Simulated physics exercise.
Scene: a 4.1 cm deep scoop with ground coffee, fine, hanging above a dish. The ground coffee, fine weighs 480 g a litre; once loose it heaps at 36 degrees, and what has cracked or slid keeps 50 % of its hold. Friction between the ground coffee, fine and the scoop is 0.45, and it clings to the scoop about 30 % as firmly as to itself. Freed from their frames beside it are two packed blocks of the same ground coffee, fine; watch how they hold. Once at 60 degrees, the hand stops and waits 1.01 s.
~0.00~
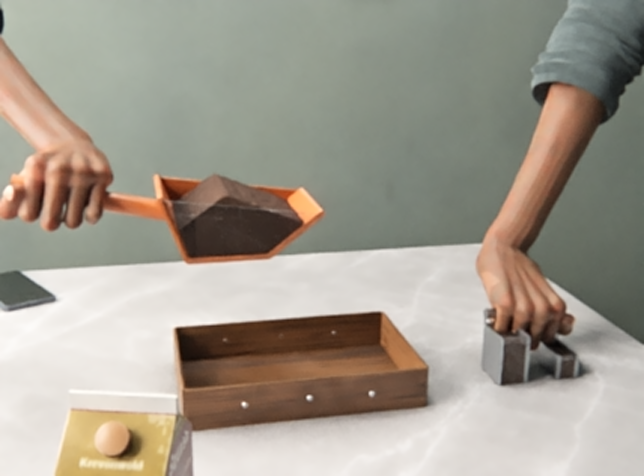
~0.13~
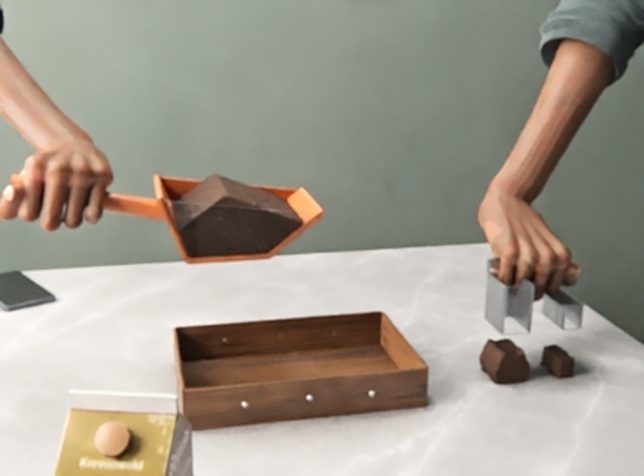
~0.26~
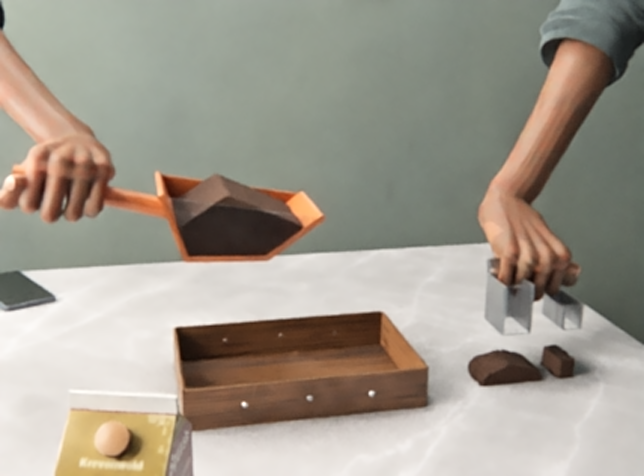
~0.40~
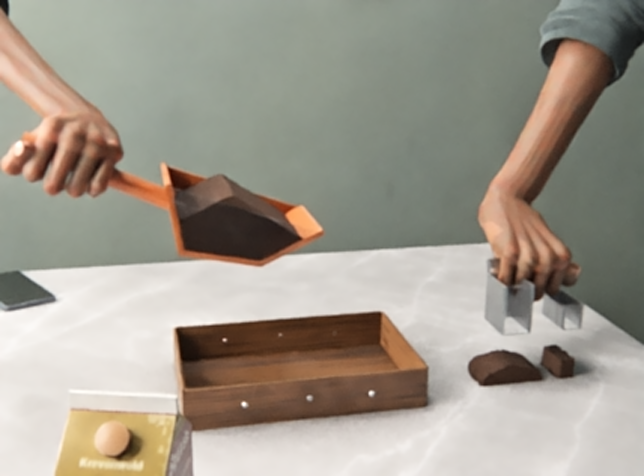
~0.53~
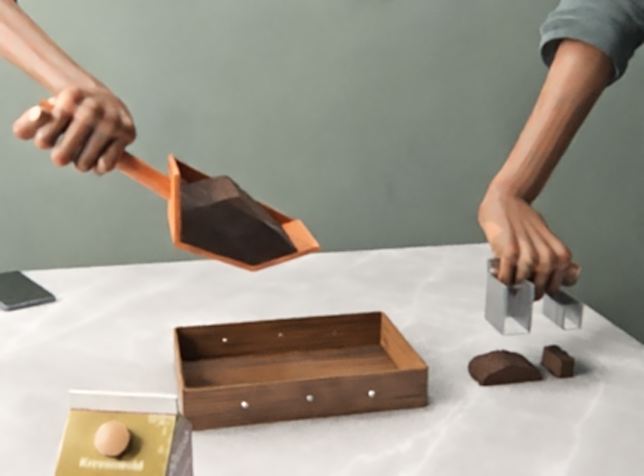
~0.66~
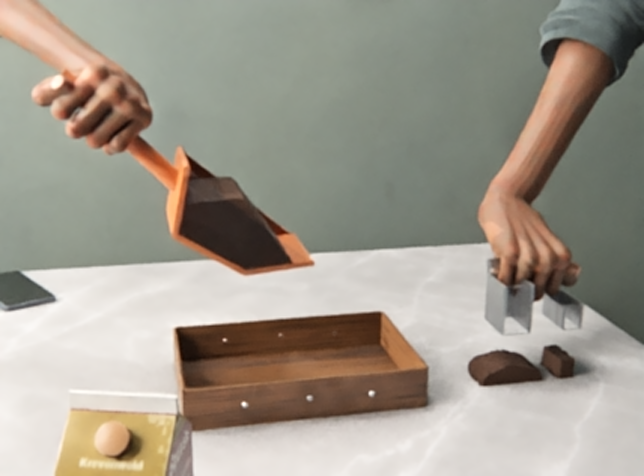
At the start, one hand holds an orange scoop of dark ground coffee level above an empty wooden tray, while another grips metal molds on the table at right. The right hand lifts the molds off two dark blocks, and the larger one slumps into a low mound. The left hand then rises and tilts the scoop steadily down toward the right, the coffee still inside.
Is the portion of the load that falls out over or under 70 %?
It is over 70 %.
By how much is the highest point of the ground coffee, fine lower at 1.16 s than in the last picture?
2.5 cm.
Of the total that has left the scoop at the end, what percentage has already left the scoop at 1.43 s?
I'd reckon around 80 per cent.
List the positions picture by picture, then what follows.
In the first picture, lip at (320, 212), tilt 0 degrees; crest of the ground coffee, fine at (224, 196); block heights 4.9 cm, 2.3 cm (left to right).
In the second picture, lip at (320, 212), tilt 0 degrees; crest of the ground coffee, fine at (224, 196); block heights 3.7 cm, 2.3 cm (left to right).
In the third picture, lip at (321, 216), tilt 3 degrees; crest of the ground coffee, fine at (230, 196); block heights 2.3 cm, 2.3 cm (left to right).
In the fourth picture, lip at (320, 231), tilt 12 degrees; crest of the ground coffee, fine at (235, 196); block heights 2.3 cm, 2.3 cm (left to right).
In the fifth picture, lip at (317, 246), tilt 22 degrees; crest of the ground coffee, fine at (231, 197); block heights 2.3 cm, 2.3 cm (left to right).
In the sixth picture, lip at (312, 261), tilt 32 degrees; crest of the ground coffee, fine at (240, 198); block heights 2.3 cm, 2.3 cm (left to right).
After 0.89 s, the scoop is at 50 degrees and 0 % has left it.
After 1.16 s, the scoop is at 60 degrees and 33 % has left it.
After 1.43 s, the scoop is at 60 degrees and 67 % has left it.
After 1.70 s, the scoop is at 60 degrees and 78 % has left it.
After 2.11 s, the scoop is at 60 degrees and 80 % has left it.
